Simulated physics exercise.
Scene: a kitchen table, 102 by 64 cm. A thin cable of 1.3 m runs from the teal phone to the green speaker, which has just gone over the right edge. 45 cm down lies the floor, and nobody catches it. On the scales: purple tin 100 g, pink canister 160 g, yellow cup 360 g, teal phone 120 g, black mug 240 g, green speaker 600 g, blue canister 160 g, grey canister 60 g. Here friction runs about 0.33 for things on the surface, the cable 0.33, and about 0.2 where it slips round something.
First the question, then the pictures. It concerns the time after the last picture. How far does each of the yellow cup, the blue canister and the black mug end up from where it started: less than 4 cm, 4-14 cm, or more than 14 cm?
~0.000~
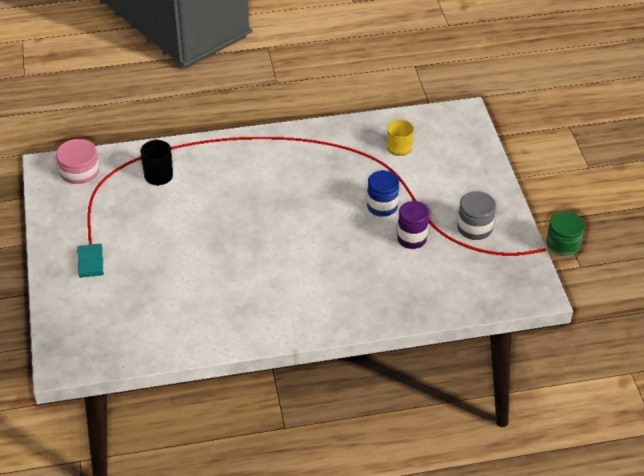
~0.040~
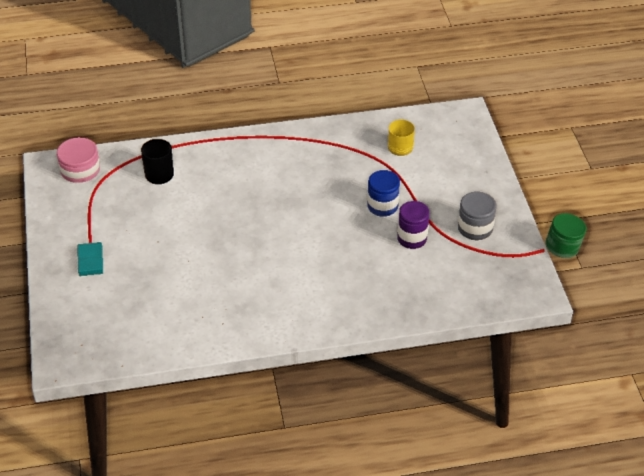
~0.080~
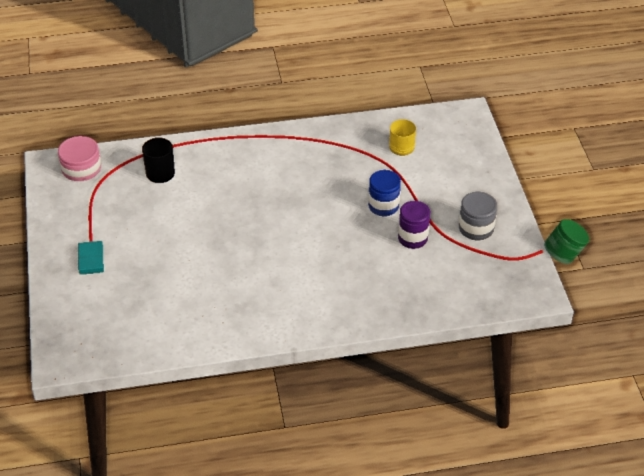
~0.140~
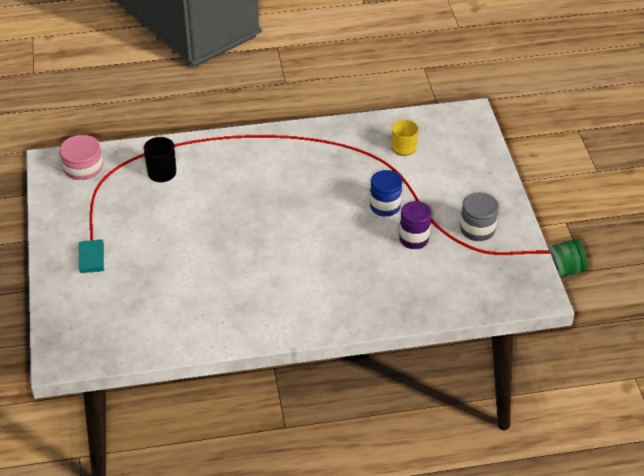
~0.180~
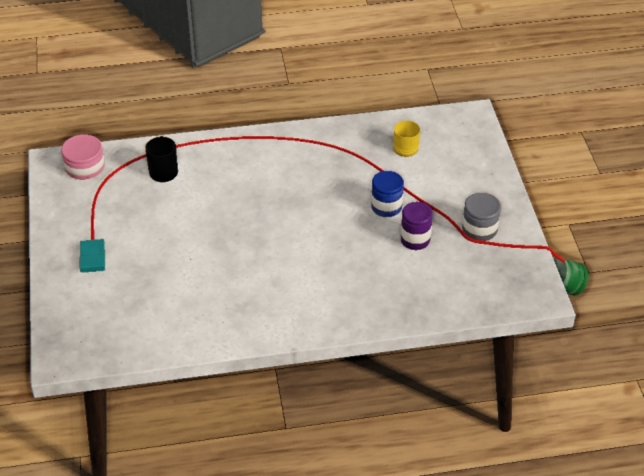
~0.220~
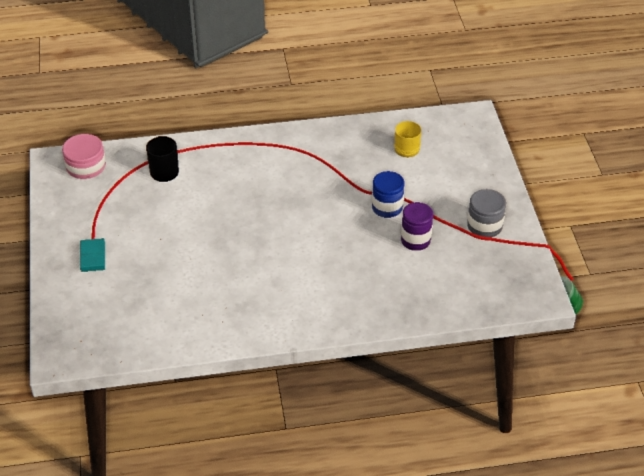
As I see it, the yellow cup winds up near its spot, the blue canister winds up near its spot, the black mug winds up far from its spot.
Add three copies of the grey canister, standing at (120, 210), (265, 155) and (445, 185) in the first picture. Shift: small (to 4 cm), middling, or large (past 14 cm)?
In turn, the three show a medium amount of movement, a lot of movement and only a little movement.
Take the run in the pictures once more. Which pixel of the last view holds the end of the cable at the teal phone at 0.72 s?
You'll find it near pixel (205, 153).
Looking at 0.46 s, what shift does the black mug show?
Black mug: 15 cm.
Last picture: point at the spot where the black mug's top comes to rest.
It comes to rest close to (214, 202).
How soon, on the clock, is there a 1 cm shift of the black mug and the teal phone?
For the black mug it's 0.30 s, while the teal phone gets there at 0.30 s.
At 0.5 s, the cable's tail end at (162, 184); black mug 13 cm off its start, blue canister 2 cm off its start, grey canister 21 cm off its start.
At 0.7 s, the cable's tail end at (205, 153); black mug 20 cm off its start, blue canister 2 cm off its start, grey canister over the edge.
At 1.0 s, the cable's tail end at (204, 151); black mug 20 cm off its start at (213, 202), blue canister 2 cm off its start at (389, 189), grey canister over the edge.
At 1.2 s, the cable's tail end at (204, 151); black mug 20 cm off its start, blue canister 2 cm off its start, grey canister over the edge.
At 2.4 s, the cable's tail end at (201, 131); black mug 20 cm off its start at (214, 202), blue canister 2 cm off its start at (389, 189), yellow cup 0 cm off its start at (408, 130), grey canister over the edge.
